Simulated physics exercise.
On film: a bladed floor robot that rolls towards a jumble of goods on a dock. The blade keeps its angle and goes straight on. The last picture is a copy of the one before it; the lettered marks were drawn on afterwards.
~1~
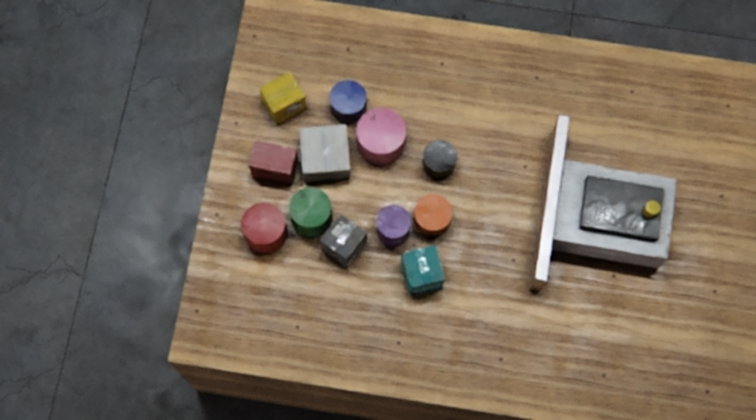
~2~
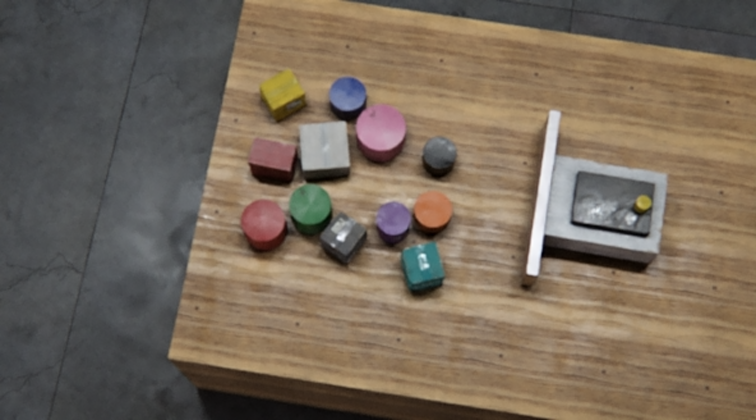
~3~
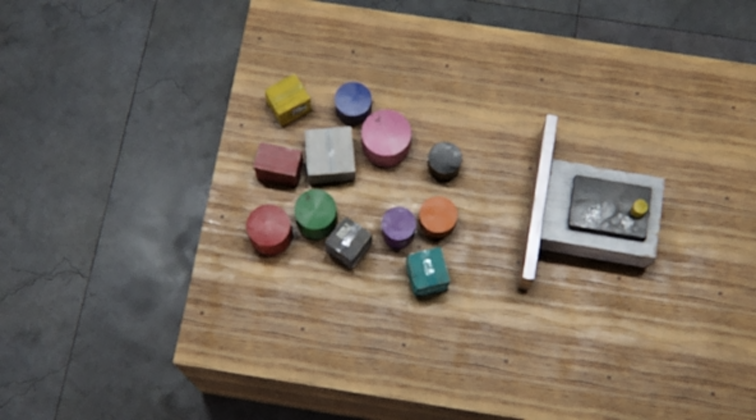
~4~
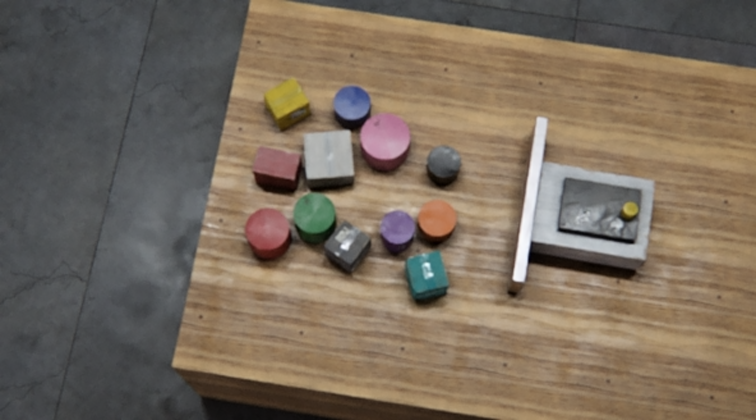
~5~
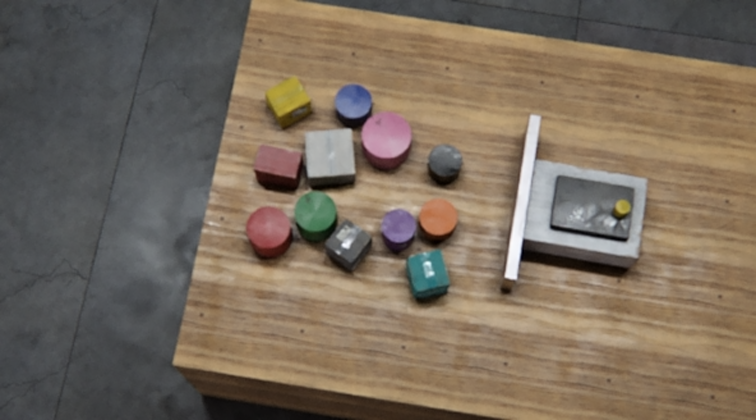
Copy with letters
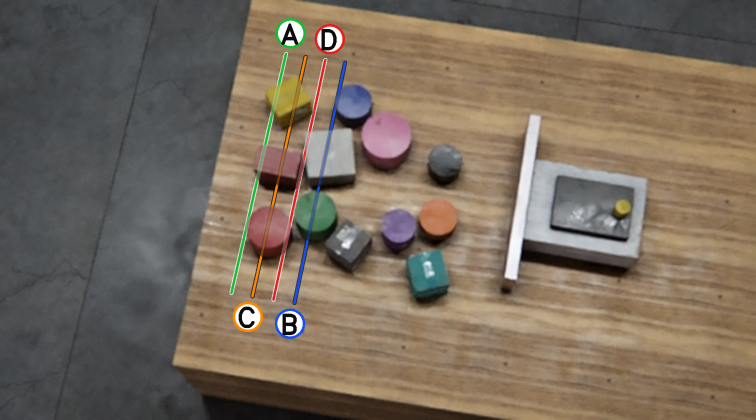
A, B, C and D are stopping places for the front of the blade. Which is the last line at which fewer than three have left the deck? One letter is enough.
C.
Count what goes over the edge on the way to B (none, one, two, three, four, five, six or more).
By then, none.
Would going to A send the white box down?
Yes.
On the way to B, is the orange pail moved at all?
Yes.
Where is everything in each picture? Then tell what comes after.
Robot (616, 207); purple pail (394, 226); red crate (274, 163), in the first frame.
Robot (607, 202); pink canister (381, 133), in the second frame.
Robot (603, 206); green canister (316, 214), in the third frame.
Robot (594, 208); grey parcel (348, 246), in the fourth frame.
Robot (586, 206); blue canister (354, 106); black pail (445, 165); white box (331, 157), in the fifth frame.
On the copy, A at (260, 170); B at (321, 179); C at (280, 173); D at (300, 176).
On C. First, robot (498, 193); turquoise box (397, 275); pink canister (381, 139).
Then, robot (409, 179); red crate (250, 175); red canister (247, 238).
Finally, robot (343, 169); red crate over the edge; yellow parcel (232, 85); one fallen.
By contrast, A drops five; B is within the limit but short; D is within the limit but short.
